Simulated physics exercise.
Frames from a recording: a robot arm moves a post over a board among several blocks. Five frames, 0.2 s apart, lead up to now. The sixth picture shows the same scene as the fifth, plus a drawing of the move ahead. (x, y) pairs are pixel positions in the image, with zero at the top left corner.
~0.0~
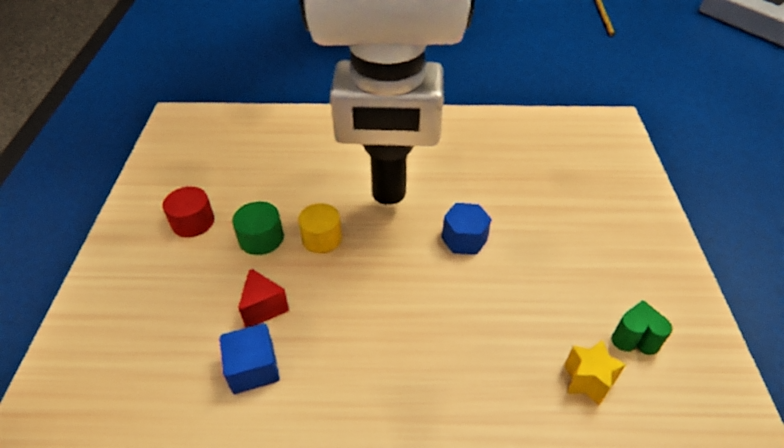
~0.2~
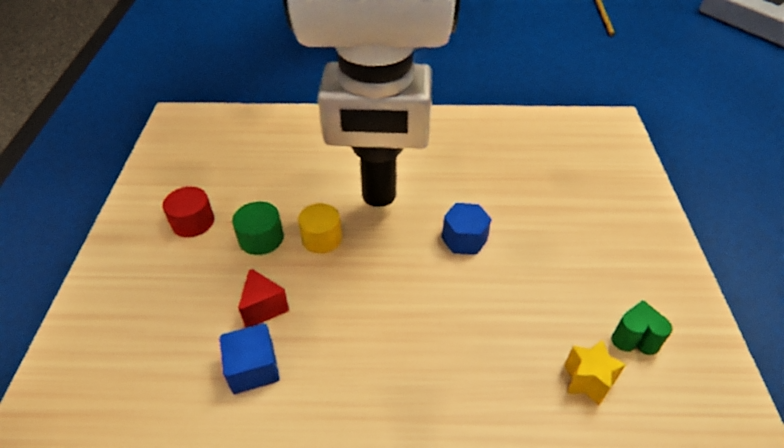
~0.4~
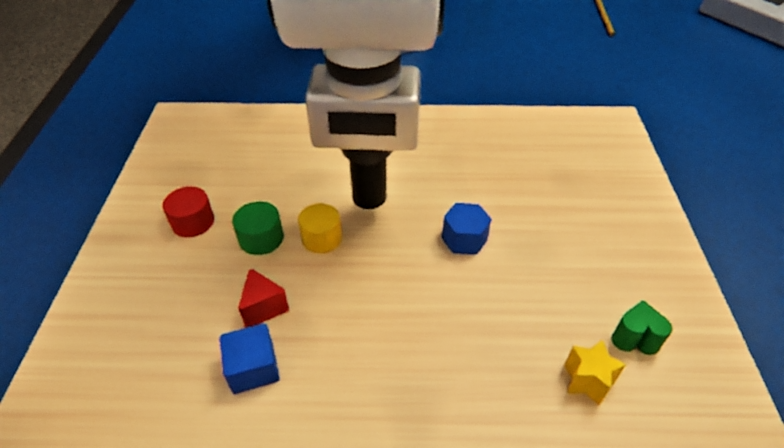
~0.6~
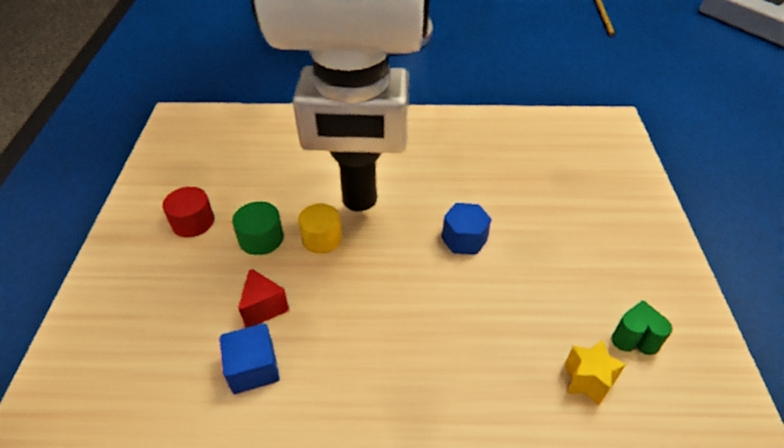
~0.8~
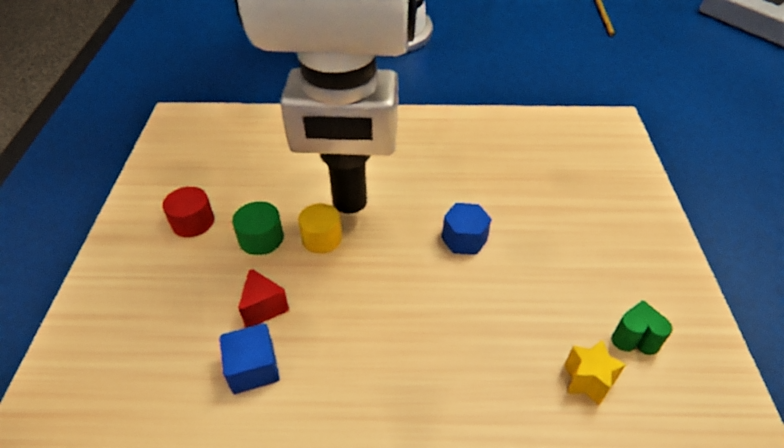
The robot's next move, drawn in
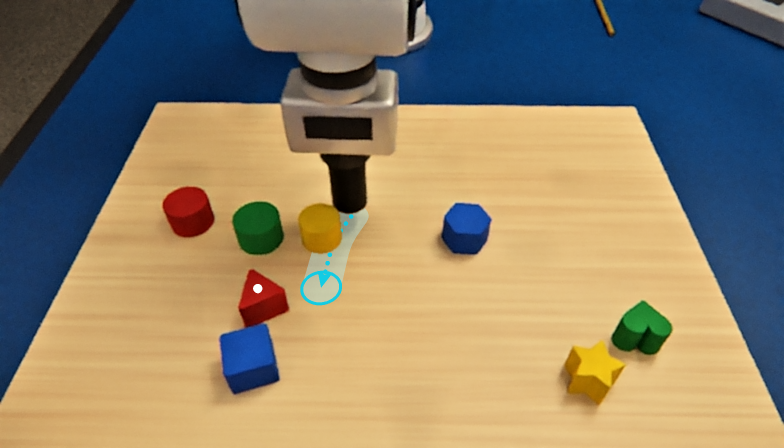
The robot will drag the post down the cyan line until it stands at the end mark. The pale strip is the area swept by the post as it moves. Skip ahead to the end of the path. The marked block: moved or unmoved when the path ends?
Stays where it is.
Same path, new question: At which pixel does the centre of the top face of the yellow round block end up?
Its top centre is at about (280, 251).
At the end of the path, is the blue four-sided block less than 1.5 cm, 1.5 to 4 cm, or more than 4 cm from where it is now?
The answer here is less than 1.5 cm.
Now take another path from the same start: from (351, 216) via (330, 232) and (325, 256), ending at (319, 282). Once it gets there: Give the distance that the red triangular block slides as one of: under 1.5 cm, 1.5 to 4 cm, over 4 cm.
That one ends up within 1.5 cm of where it is now.
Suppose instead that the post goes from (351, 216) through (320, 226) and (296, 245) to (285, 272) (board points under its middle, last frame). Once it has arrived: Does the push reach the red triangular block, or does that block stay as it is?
At the end of the path, it will have moved.
Path on the board, from (351, 216) through (337, 237) and (328, 261) to (321, 288); the dot is on the red triangular block.
On the path given first. Halfway along, post (329, 236); yellow round block (289, 242).
At the end, post (319, 273); blue four-sided block in place; red triangular block in place; yellow round block (280, 251).
